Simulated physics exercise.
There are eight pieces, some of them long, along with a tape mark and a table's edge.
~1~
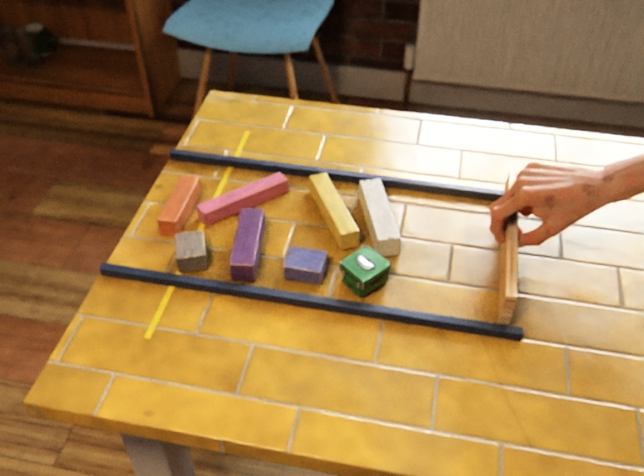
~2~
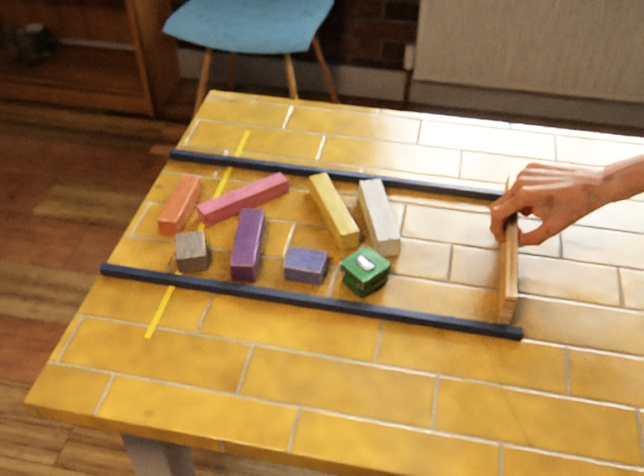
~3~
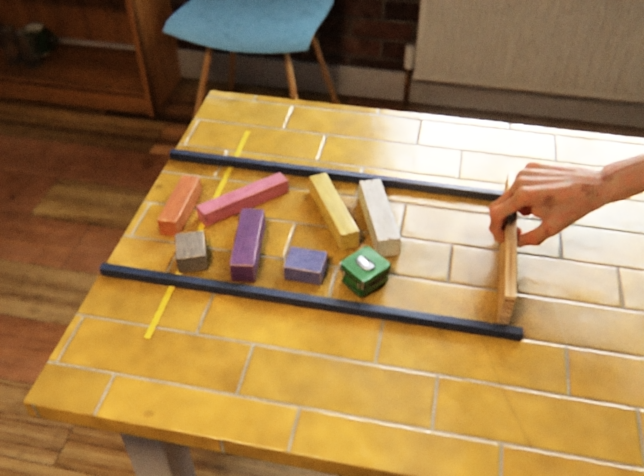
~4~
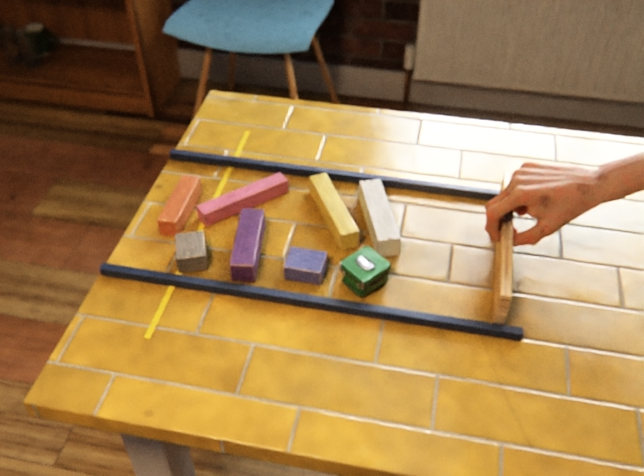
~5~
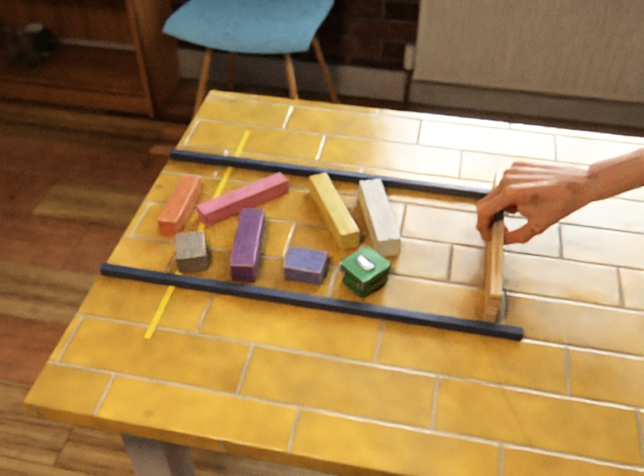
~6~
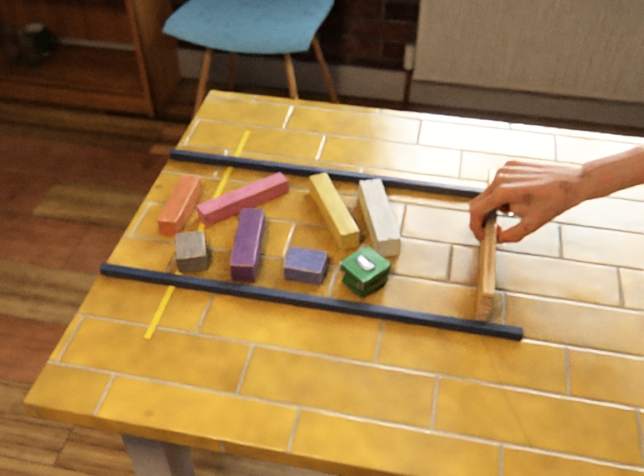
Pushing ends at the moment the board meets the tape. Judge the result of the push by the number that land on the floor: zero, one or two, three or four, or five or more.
Odds are the fallen group will hold just one or two.
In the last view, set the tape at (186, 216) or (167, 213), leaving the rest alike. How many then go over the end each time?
In order, 4 and 5.
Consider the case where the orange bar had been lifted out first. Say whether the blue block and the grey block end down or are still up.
The blue block: Remains. The grey block: Drops.
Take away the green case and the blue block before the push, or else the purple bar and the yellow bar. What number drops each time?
The count is 1 in the first case and 1 in the second.
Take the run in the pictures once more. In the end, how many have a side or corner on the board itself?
It touches 2.
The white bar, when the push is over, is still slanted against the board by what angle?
The angle comes out near 0 degrees.
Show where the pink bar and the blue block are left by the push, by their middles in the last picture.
In the last view, the middles sit near (158, 182) and near (134, 248).
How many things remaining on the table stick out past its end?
That comes to 2 of them.
Soon after, none off yet; orange bar at rest near (180, 205); grey block at rest near (191, 252); pink bar at rest near (244, 199).
In the end, the number that fall off is one or two; gone, grey block and orange bar.
